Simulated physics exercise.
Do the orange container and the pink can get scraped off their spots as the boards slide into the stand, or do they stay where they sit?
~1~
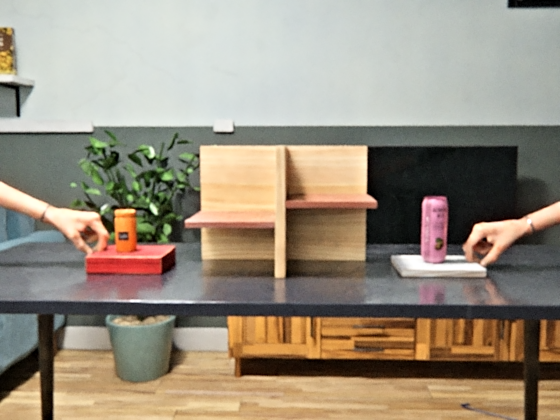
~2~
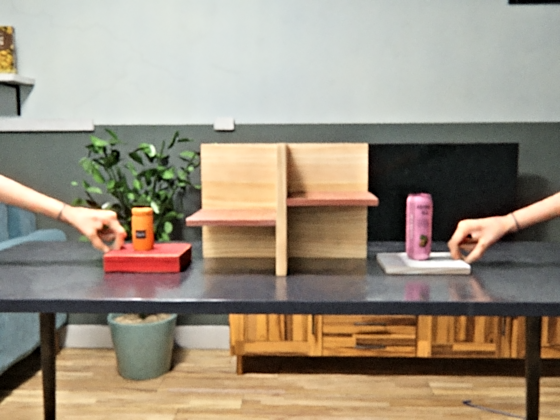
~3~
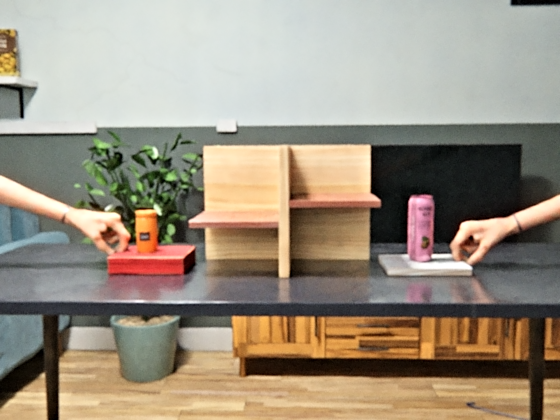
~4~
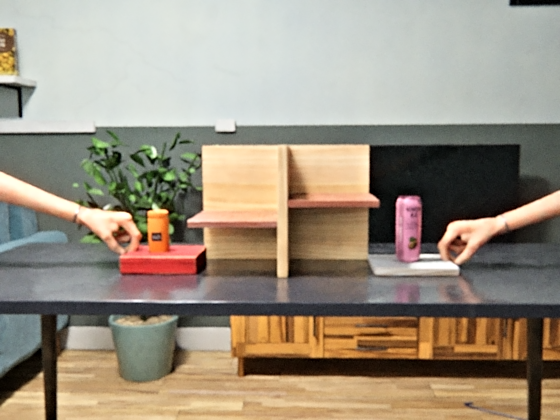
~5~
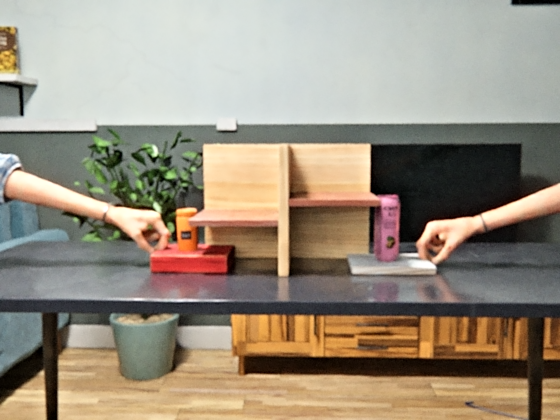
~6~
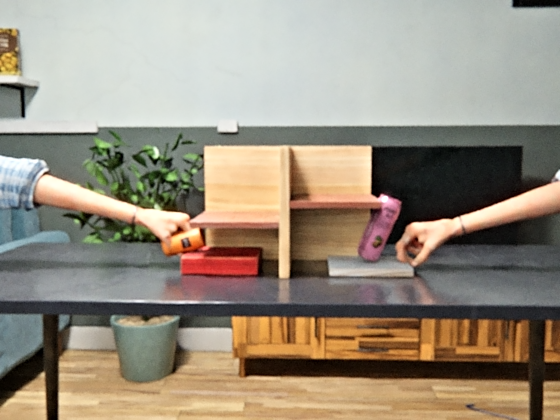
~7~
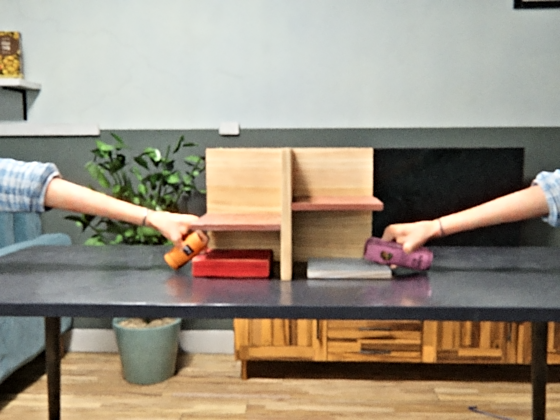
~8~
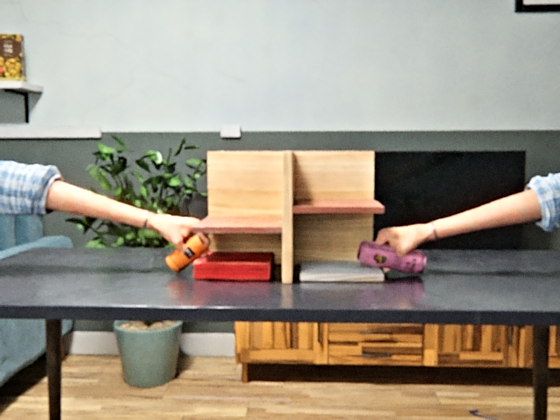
Both get scraped off their spots. The orange container and the pink can are each knocked back as their boards go in under the shelves.
